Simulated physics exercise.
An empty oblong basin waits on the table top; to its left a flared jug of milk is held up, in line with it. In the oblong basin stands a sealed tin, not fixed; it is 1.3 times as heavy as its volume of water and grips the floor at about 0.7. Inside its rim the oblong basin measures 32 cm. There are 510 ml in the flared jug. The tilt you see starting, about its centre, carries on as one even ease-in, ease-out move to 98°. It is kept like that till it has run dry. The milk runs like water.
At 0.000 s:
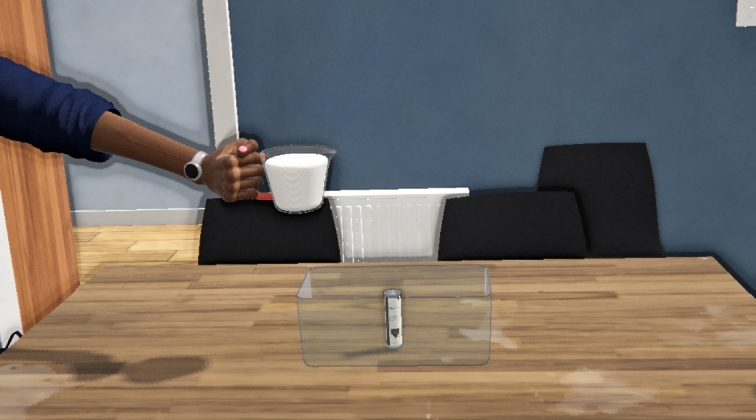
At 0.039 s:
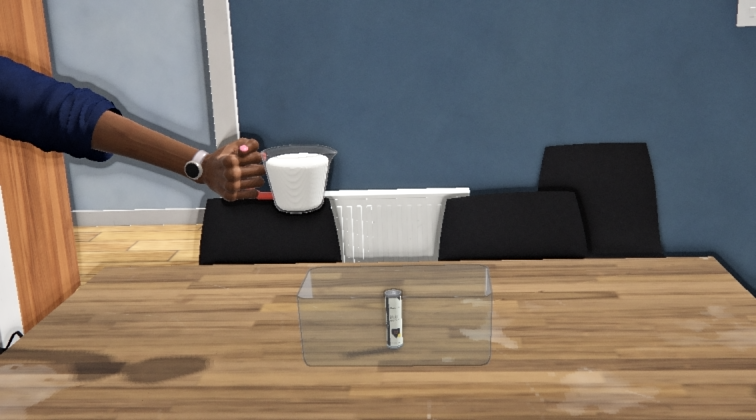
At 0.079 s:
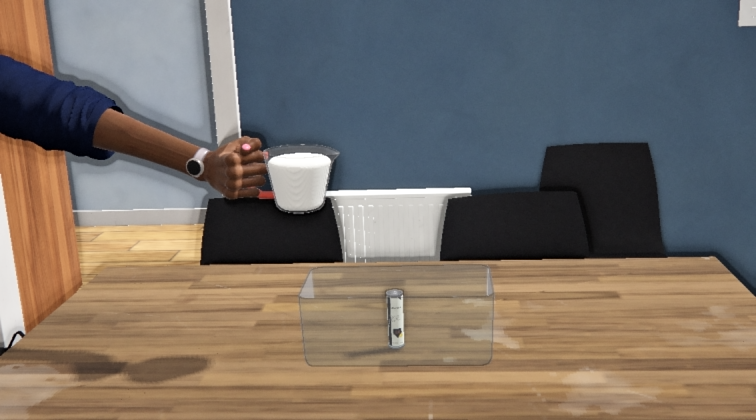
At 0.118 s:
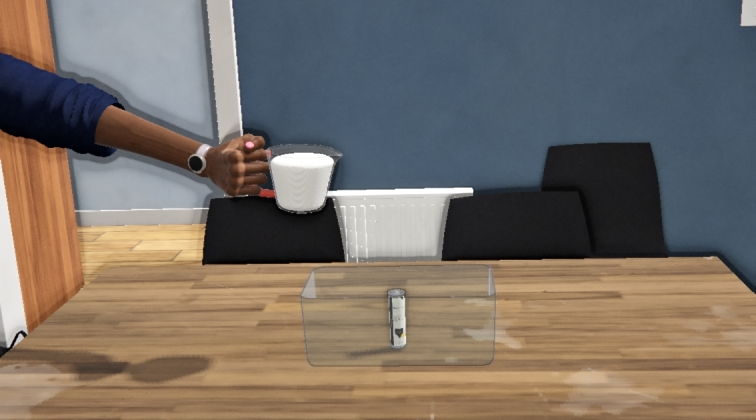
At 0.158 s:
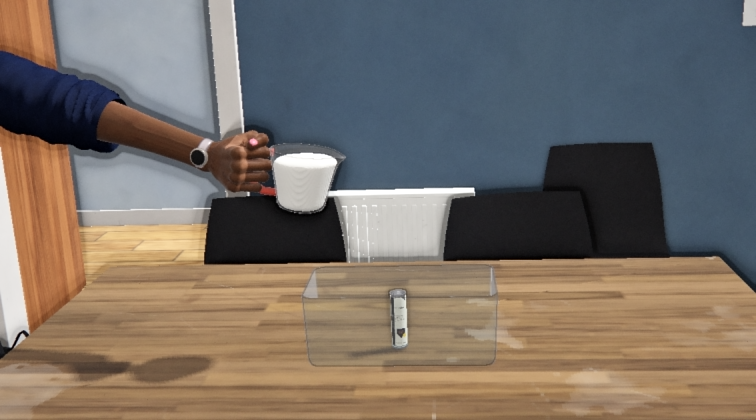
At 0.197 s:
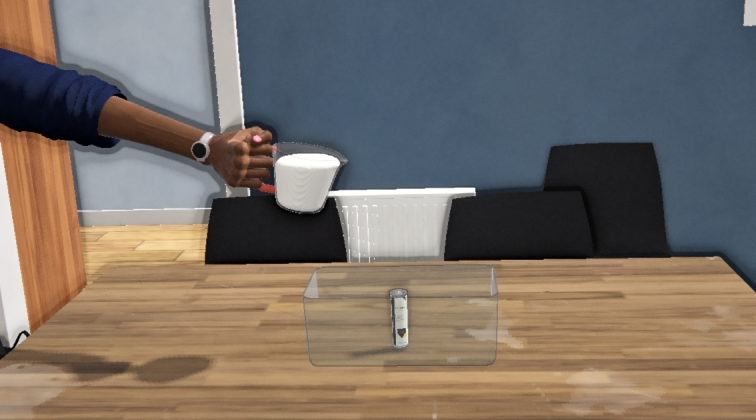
At a wooden table with black chairs behind it, a hand holds up a flared jug of milk, left of a clear basin containing a small object, and slowly begins tilting the jug slightly to the right.
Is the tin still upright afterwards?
The tin topples.
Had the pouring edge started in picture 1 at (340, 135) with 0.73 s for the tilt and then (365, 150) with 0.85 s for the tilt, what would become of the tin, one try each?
First it topples; then it remains upright.
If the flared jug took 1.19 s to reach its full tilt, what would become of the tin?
Then it falls.
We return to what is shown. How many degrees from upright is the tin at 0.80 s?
Near 0° from upright.
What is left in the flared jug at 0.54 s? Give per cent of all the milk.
About 64 per cent.
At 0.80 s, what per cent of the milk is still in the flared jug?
About 12 per cent.
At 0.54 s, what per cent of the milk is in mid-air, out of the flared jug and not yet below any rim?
Near 30 in a hundred.
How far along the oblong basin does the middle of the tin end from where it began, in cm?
Some 9.0 cm.
By 0.54 s the tilt is 70° and 64 per cent is still to pour; the tin stands where it began.
By 0.80 s the tilt is 97° and 13 per cent is still to pour; the tin stands where it began.
By 1.06 s the tilt is 98° and 0 per cent is still to pour; the tin leans 58°.
By 1.35 s the tilt is 98° and 0 per cent is still to pour; the tin lies on its side.
At rest the tin lies on its side.
